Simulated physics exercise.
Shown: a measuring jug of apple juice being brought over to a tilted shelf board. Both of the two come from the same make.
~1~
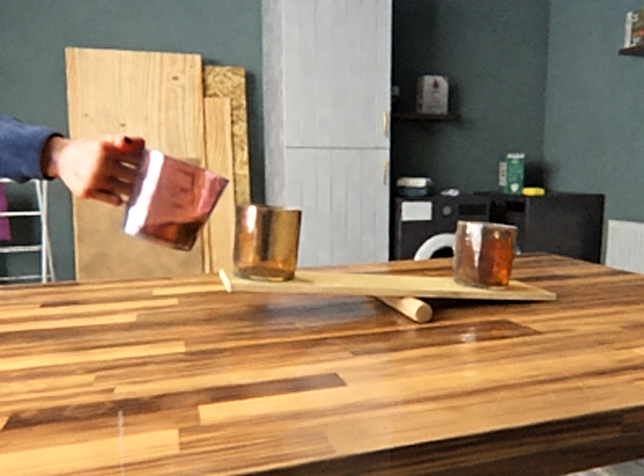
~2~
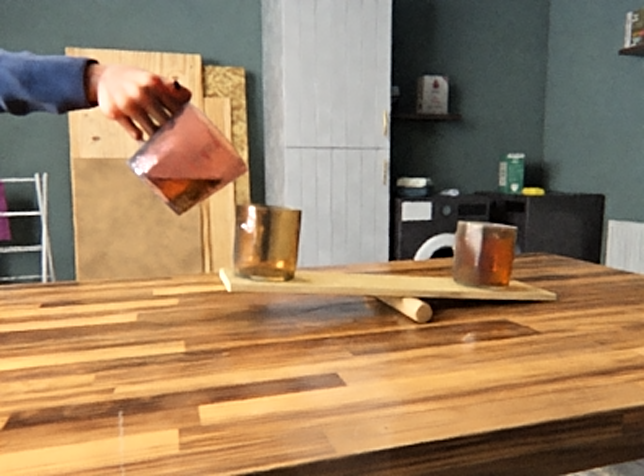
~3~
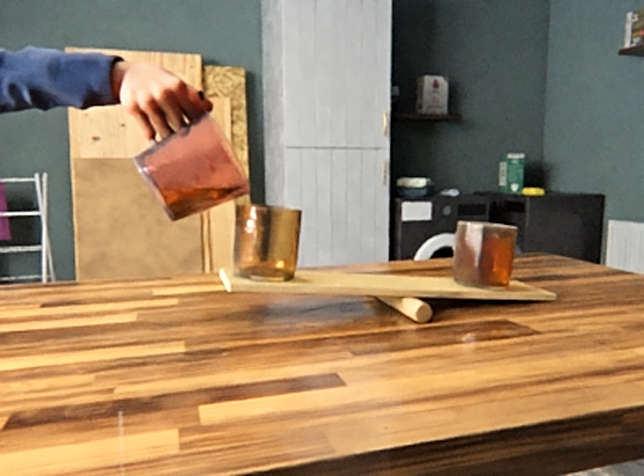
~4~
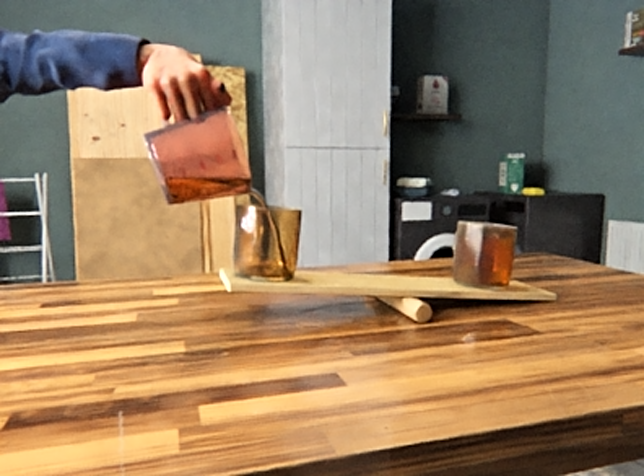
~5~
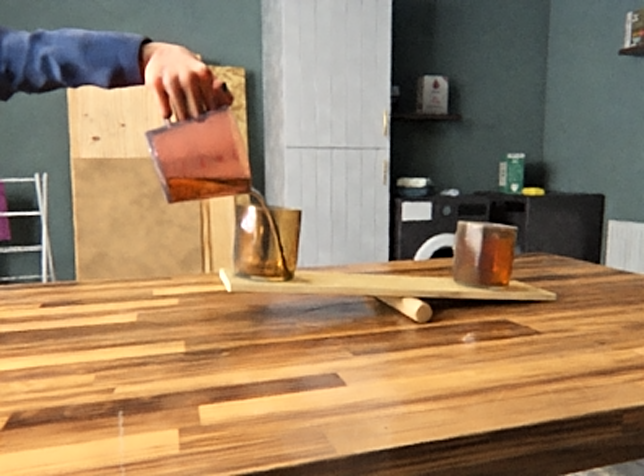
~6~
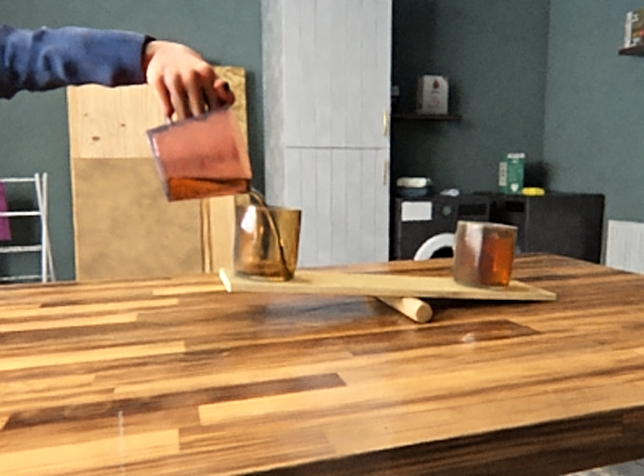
Hand tilting a measuring jug over a raised left mug on a tilted board and pouring amber liquid into it.
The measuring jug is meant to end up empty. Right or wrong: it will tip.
Wrong.
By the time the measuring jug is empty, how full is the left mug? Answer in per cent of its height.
I'd put it close to 30 per cent.
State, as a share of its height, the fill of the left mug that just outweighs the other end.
It comes to about 50 in a hundred.
Next, the left mug is about a quarter full; the shelf board leans as before.
Finally, the left mug is about a quarter full; the shelf board leans as before.
